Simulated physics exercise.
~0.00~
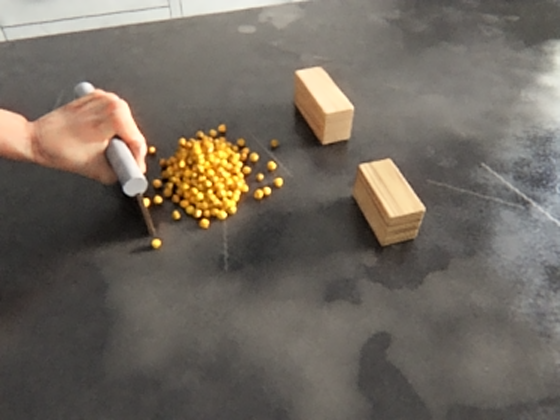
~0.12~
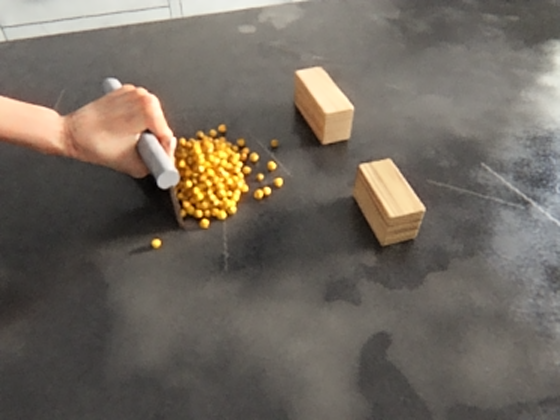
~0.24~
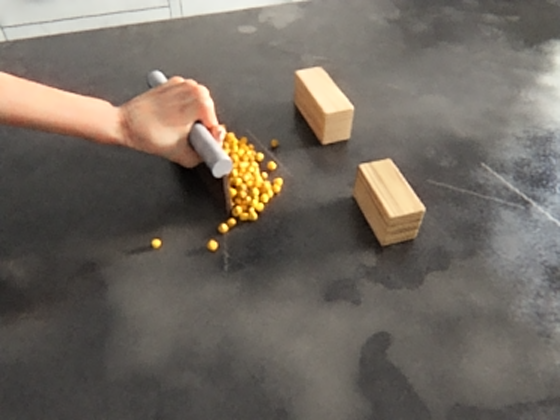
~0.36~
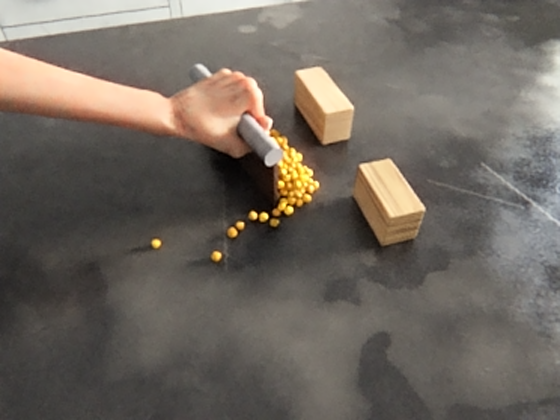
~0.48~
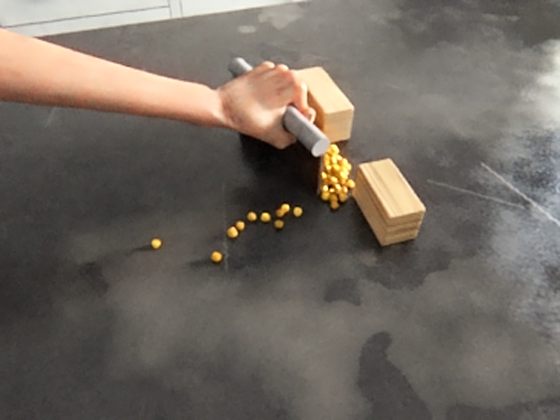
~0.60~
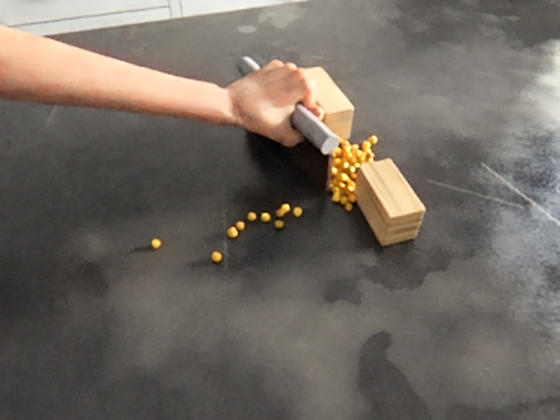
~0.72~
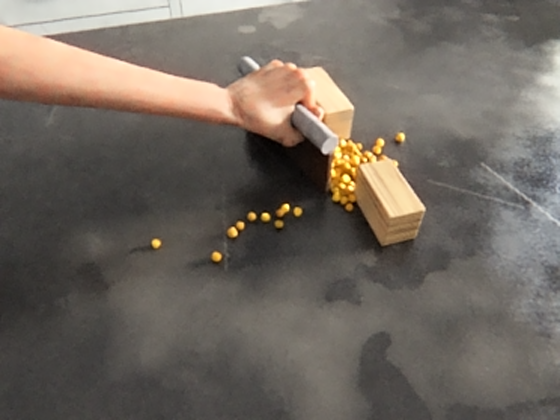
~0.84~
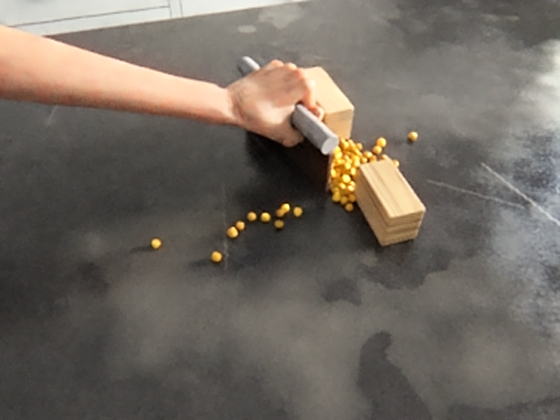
A heap of golden-yellow maize kernels lies on a dark, blotchy tabletop, seen from above at an angle, with two pale wooden blocks standing apart to its right. A hand reaching in from the left grips a scraper by its grey, rod-like handle and pushes the heap rightward. As it moves, a thin trail of stray kernels is left behind on the table. The scraper presses the pile up against the blocks and stops there. Some kernels squeeze into the gap, a couple roll out beyond it, and most stay bunched before the blocks.
